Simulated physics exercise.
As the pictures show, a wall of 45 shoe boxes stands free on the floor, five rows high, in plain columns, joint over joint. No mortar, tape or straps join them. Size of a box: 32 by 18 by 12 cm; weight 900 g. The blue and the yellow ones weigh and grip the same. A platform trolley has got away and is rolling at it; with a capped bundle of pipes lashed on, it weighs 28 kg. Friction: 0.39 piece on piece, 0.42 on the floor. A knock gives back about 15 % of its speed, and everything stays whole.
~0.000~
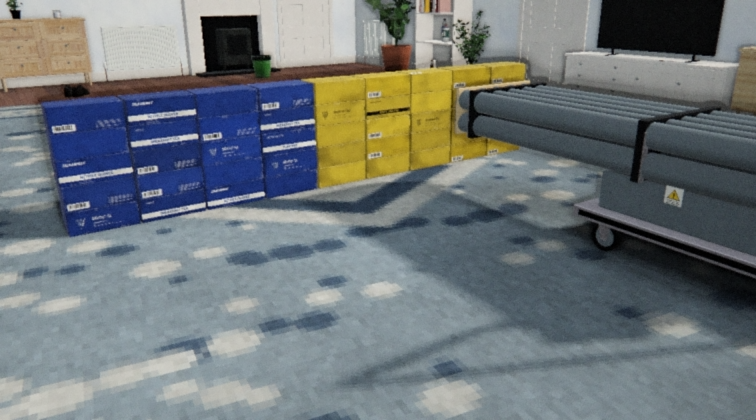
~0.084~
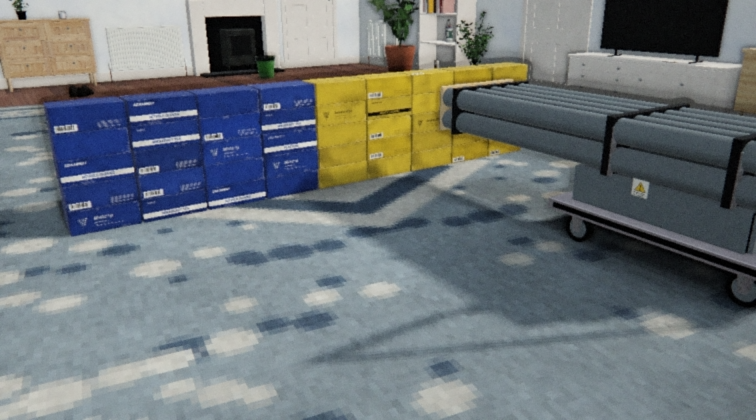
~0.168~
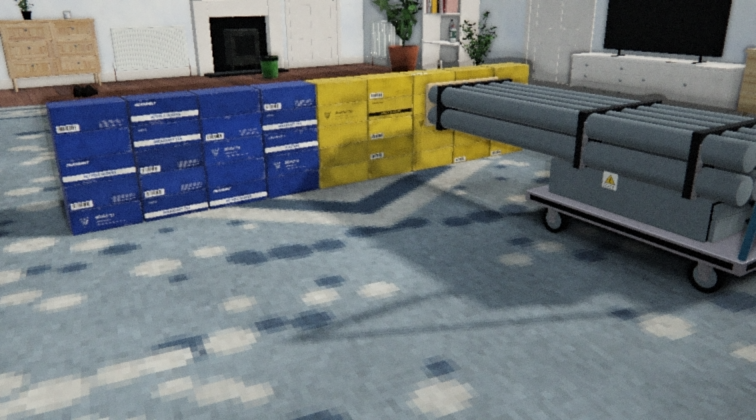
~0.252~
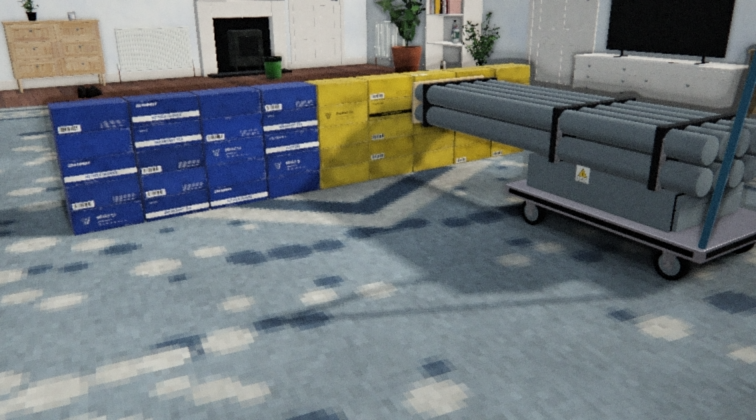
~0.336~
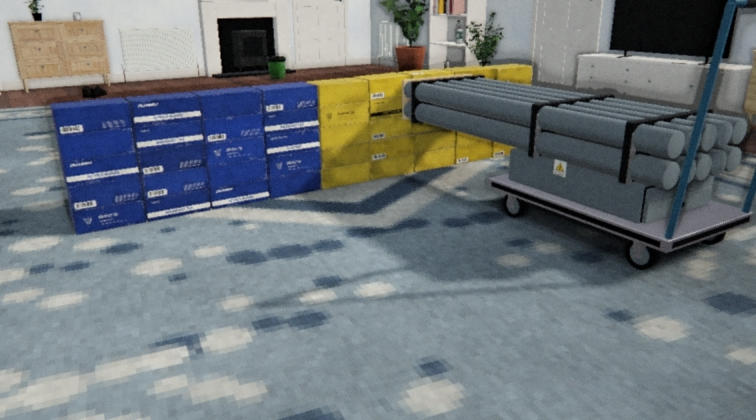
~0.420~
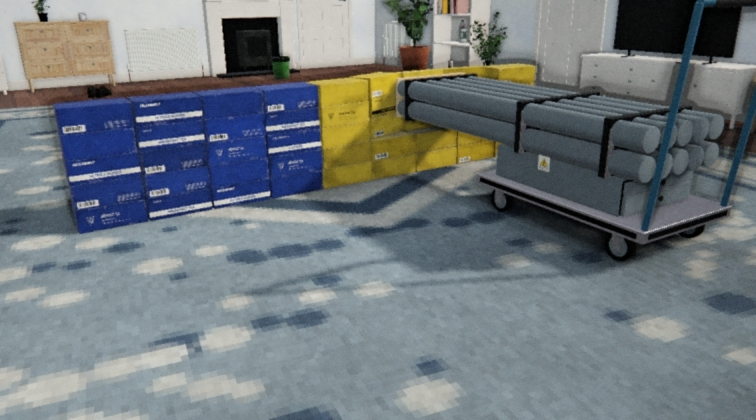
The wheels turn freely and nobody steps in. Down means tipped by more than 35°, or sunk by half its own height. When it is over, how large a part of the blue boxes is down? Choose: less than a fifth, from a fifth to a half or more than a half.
The part is under a fifth.
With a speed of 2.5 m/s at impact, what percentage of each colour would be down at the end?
Then yellow 40, blue 0 per cent.
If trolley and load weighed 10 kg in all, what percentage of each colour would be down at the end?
In that case yellow 40, blue 0 per cent.
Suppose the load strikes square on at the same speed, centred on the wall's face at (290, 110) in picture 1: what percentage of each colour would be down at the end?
In that case yellow 20, blue 40 per cent.
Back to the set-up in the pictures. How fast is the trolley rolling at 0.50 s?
About 1.1 m/s.
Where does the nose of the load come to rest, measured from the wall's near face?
About 120 cm past it.
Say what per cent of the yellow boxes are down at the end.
Ending so: Yellow 40 per cent.
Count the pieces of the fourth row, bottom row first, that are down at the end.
The count is 3.
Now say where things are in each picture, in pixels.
In the first picture (places mark the middle of the side facing us; the camera moves round a little), load (464, 104) 51 cm short of the wall; top blue box (288, 97); top yellow box (341, 92); nothing disturbed.
Load (447, 101) 37 cm short of the wall; top blue box (289, 98), in the second picture.
Load (432, 98) 23 cm short of the wall; top blue box (290, 98), in the third picture.
Load (419, 96) 10 cm short of the wall; top blue box (290, 98), in the fourth picture.
Load (407, 93) 28 mm into the wall's line; top blue box (292, 99); 9 disturbed, none down, in the fifth picture.
Load (401, 91) 13 cm into the wall's line; top blue box (293, 99); top yellow box (345, 93) shifted 12 mm; steepest lean 6°, the box at (416, 71); 11 disturbed, none down, in the sixth picture.
After 0.50 s, load 22 cm past the wall's line, still rolling; none of the 20 blue boxes down (0 of 45 in all colours); top blue box unmoved; top yellow box shifted 11 mm.
After 0.68 s, load 41 cm past the wall's line, still rolling; none of the 20 blue boxes down (9 of 45 in all colours); top blue box unmoved; top yellow box shifted 11 mm.
After 1.10 s, load 84 cm past the wall's line, still rolling; none of the 20 blue boxes down (9 of 45 in all colours); top blue box unmoved; top yellow box shifted 11 mm.
After 1.50 s, load 1.11 m past the wall's line, still rolling; none of the 20 blue boxes down (10 of 45 in all colours); top blue box unmoved; top yellow box shifted 12 mm.
At rest (2.2 s), load 1.21 m past the wall's line, stopped; none of the 20 blue boxes down (10 of 45 in all colours); top blue box unmoved; top yellow box shifted 12 mm. That is 0 per cent. As the last picture would show them, middles, top blue box near (286, 97), top yellow box near (337, 92).
